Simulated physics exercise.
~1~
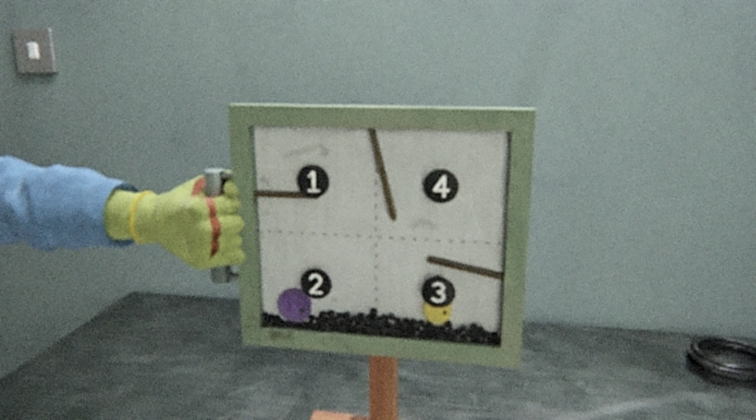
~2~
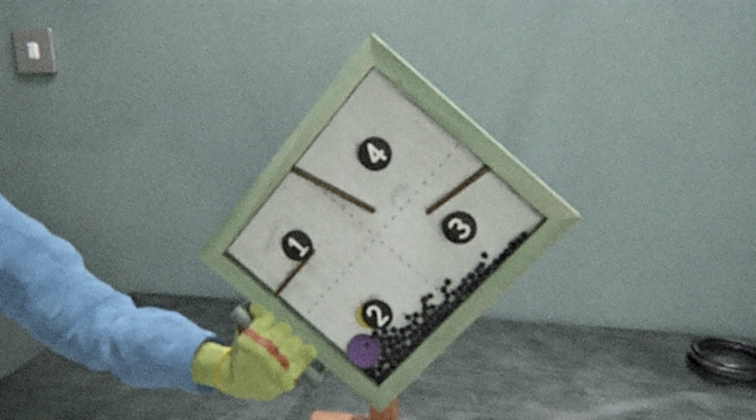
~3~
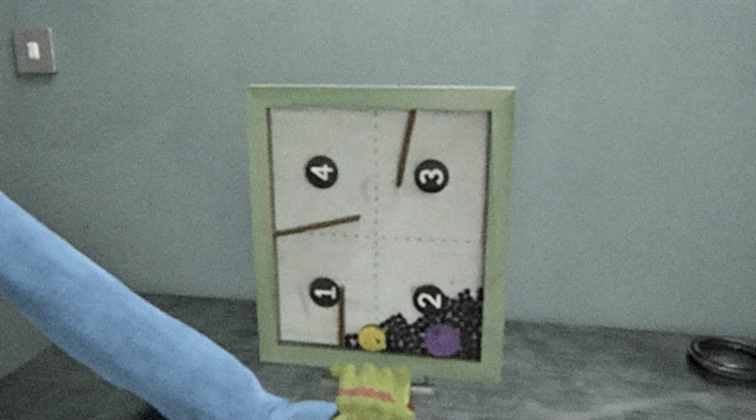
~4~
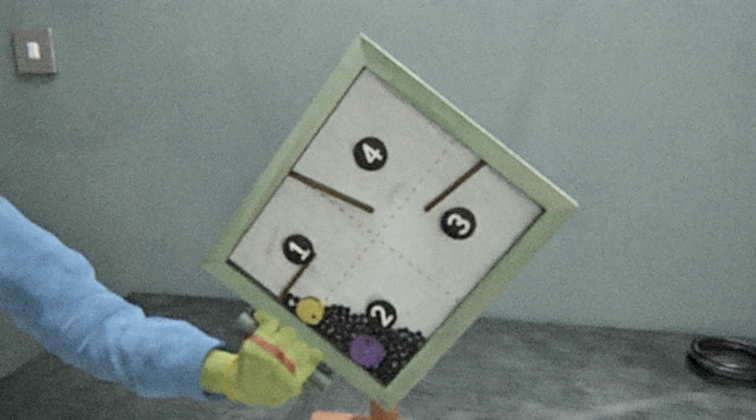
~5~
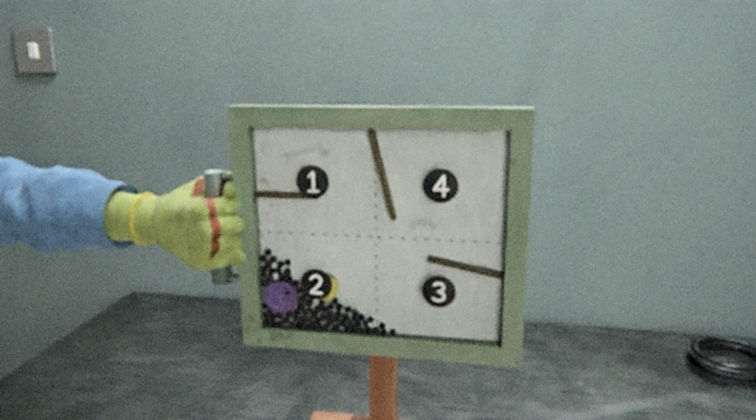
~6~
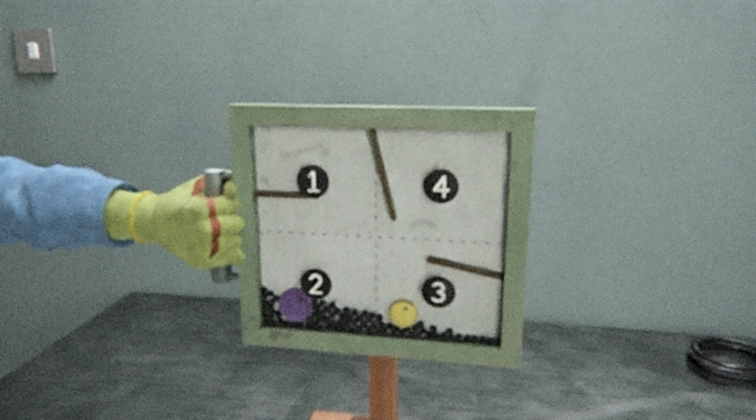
A gloved hand turned an upright, square, windowed case a quarter turn anticlockwise, then swung it back level, sending black beads and two discs sliding around inside, until the purple disc settled at lower left and the yellow one at lower right.
